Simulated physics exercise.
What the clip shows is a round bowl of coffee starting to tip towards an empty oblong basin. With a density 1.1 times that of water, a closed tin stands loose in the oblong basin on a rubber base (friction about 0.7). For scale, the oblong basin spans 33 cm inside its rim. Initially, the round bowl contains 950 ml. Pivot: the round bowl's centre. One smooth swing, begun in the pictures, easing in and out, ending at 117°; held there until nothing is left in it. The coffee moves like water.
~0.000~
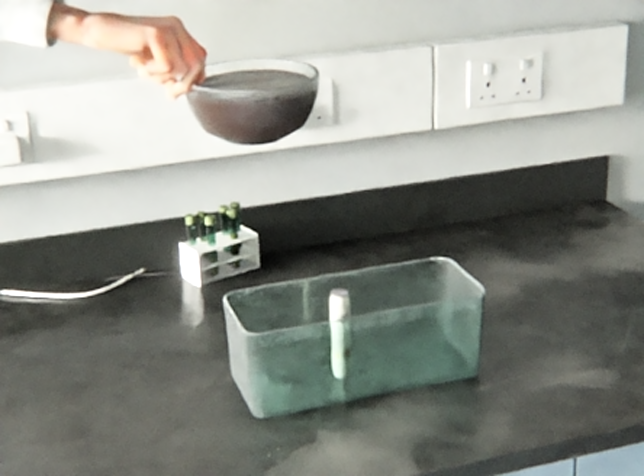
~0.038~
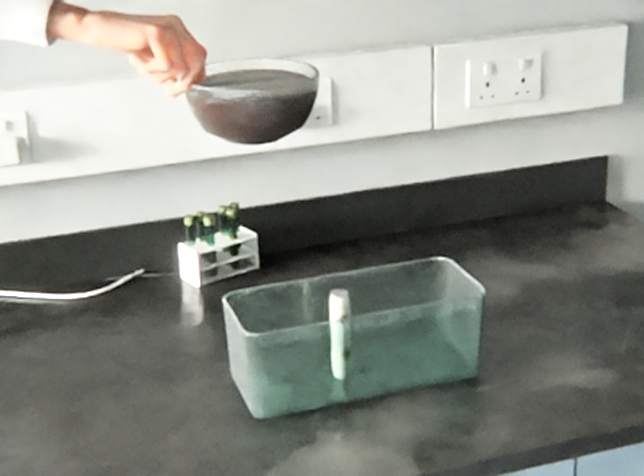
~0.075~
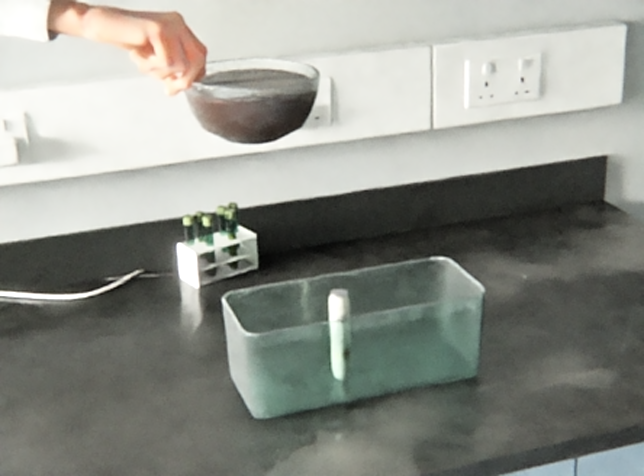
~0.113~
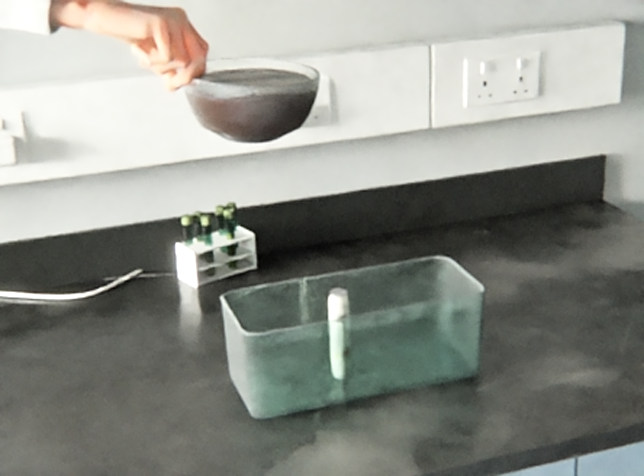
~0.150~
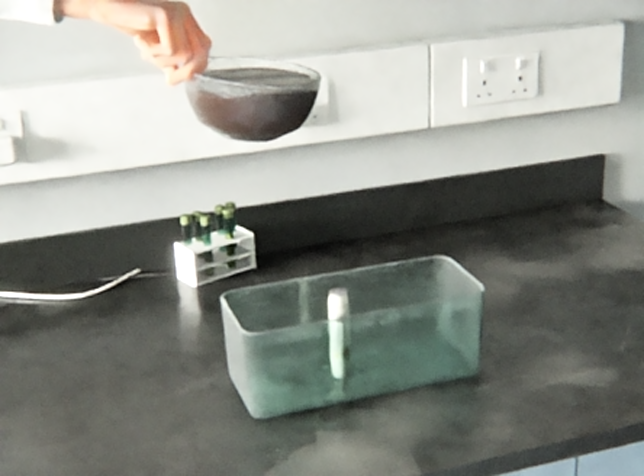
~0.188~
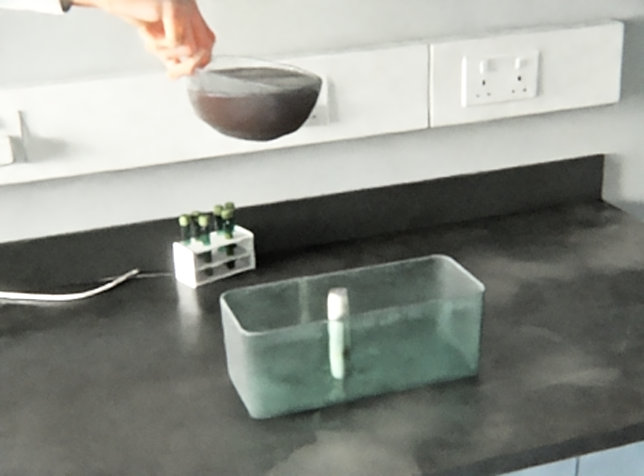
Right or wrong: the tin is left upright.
Wrong.
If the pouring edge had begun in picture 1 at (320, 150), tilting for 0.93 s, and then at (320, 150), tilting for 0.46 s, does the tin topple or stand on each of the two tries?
The tin stays vertical the first time and stays vertical the second time.
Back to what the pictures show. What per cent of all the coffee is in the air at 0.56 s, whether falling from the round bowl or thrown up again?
Close to 60 in a hundred.
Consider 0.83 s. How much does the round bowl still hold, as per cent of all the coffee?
Close to 0 percent of the total.
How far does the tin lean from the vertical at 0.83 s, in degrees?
5°.
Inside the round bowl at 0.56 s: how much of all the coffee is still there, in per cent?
34 %.
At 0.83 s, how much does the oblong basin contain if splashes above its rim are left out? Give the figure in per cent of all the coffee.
Around 80 per cent of the whole.
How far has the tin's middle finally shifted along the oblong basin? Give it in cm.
Net tin displacement: Roughly 7.5 cm.
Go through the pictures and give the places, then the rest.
The first picture shows tilt 0°; pouring edge (315, 69); surface from (187, 90) to (312, 77); the oblong basin's rim runs from (234, 315) to (467, 275); the tin's top is at (340, 297).
The second picture shows tilt 0°; pouring edge (315, 69); surface from (186, 90) to (312, 76).
The third picture shows tilt 2°; pouring edge (315, 70); surface from (186, 89) to (311, 77).
The fourth picture shows tilt 4°; pouring edge (316, 71); surface from (187, 86) to (312, 77).
The fifth picture shows tilt 7°; pouring edge (317, 74); surface from (187, 85) to (313, 76).
The sixth picture shows tilt 11°; pouring edge (318, 78); surface from (188, 84) to (315, 76).
By 0.56 s the tilt is 77° and 35 per cent is still to pour; the tin stands where it began.
By 0.83 s the tilt is 114° and 0 per cent is still to pour; the tin leans 5°.
By 1.12 s the tilt is 117° and 0 per cent is still to pour; the tin lies on its side.
By 1.43 s the tilt is 117° and 0 per cent is still to pour; the tin lies on its side.
At rest the tin lies on its side.
